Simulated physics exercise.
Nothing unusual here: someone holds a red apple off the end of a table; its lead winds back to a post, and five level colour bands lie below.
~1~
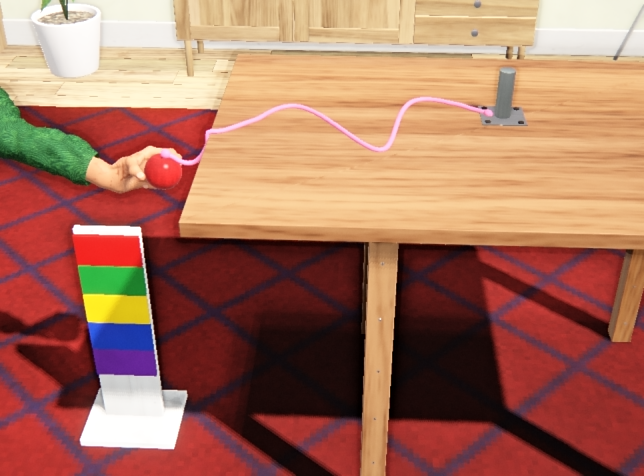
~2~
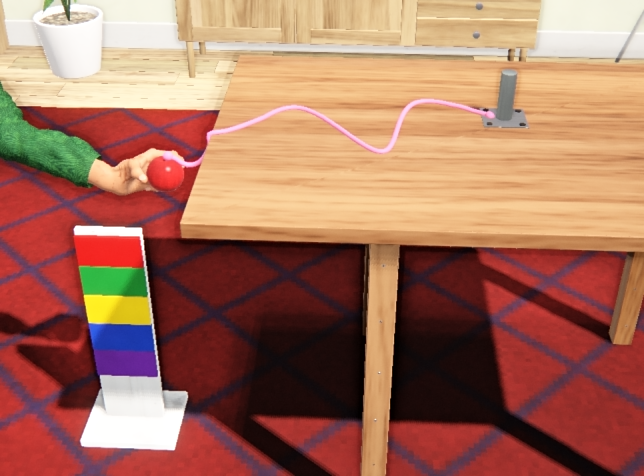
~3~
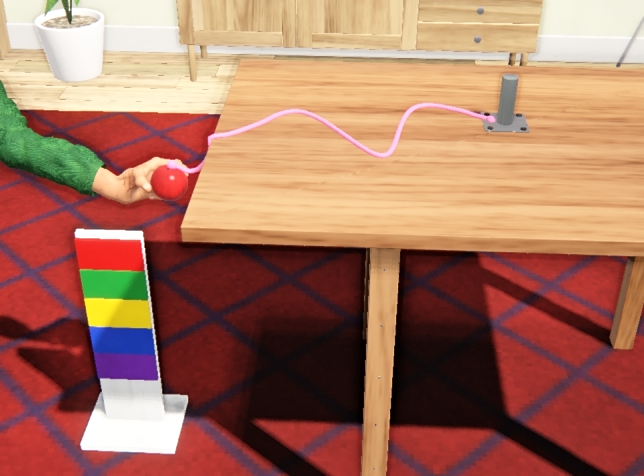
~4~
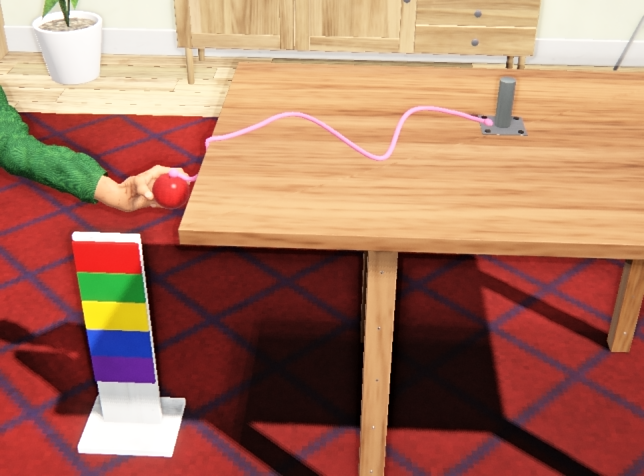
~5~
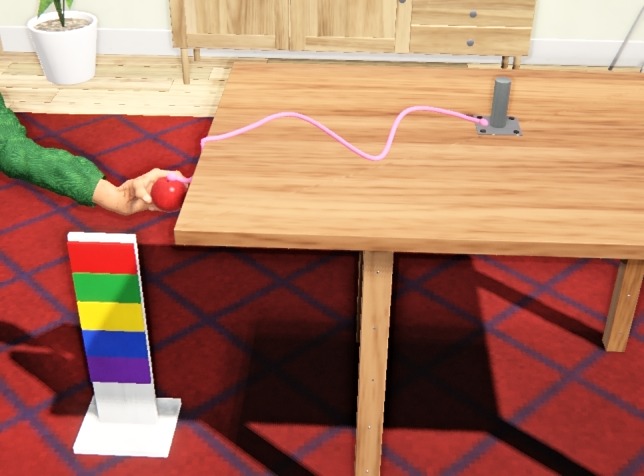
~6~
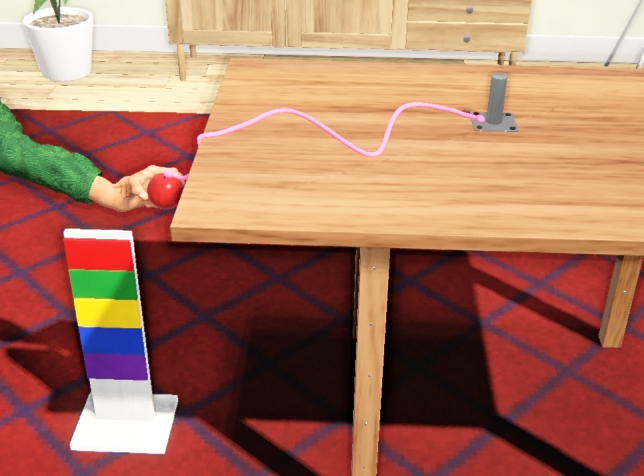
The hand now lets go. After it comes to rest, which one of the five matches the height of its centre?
The one that matches is blue.
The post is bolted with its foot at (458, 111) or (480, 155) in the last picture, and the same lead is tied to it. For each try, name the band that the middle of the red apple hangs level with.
In turn, purple and then purple.
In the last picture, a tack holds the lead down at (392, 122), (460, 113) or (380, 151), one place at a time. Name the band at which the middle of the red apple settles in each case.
Yellow, then blue, then green.
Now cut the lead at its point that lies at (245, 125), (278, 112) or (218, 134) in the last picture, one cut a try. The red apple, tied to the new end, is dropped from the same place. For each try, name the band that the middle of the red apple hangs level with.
Results, first to last: Red; above them all; green.
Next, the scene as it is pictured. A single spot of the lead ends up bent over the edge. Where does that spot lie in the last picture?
It's the piece you see at (324, 128).
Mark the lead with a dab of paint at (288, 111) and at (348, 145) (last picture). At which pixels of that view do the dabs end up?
Near (205, 189) and (245, 133).
Soon after, apple near (181, 287); level with green.
Then, apple near (226, 335); level with blue.
Further on, apple near (211, 339); level with blue.
At rest, apple near (218, 338); level with blue. Its centre hangs level with the blue band.
